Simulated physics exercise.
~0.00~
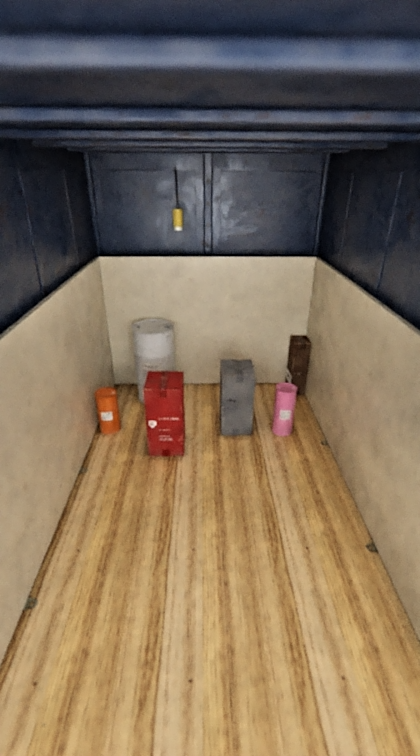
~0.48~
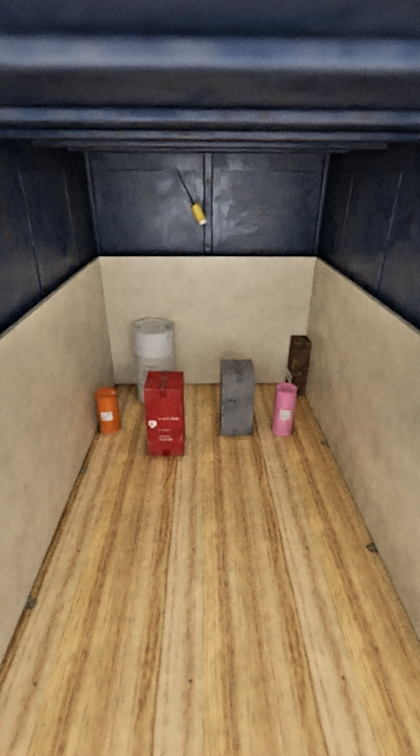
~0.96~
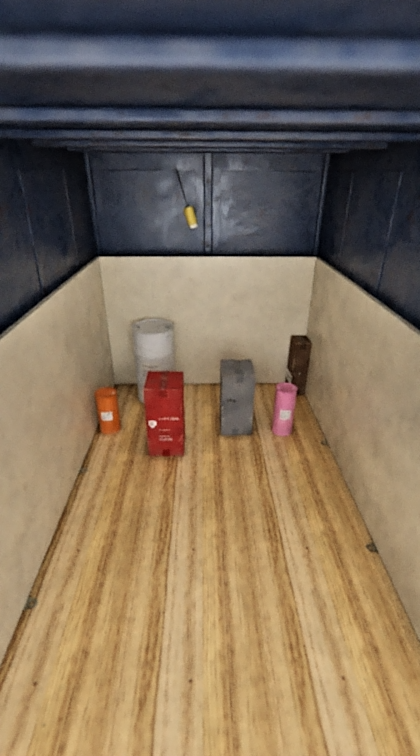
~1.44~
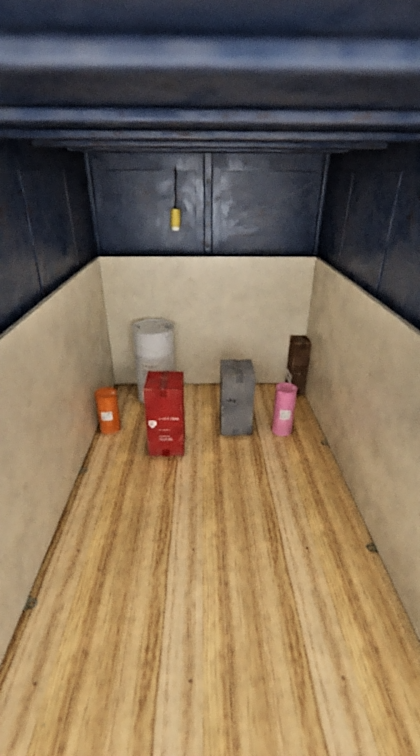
In a van's load bay, a hanging yellow object swings while the boxes stay put.
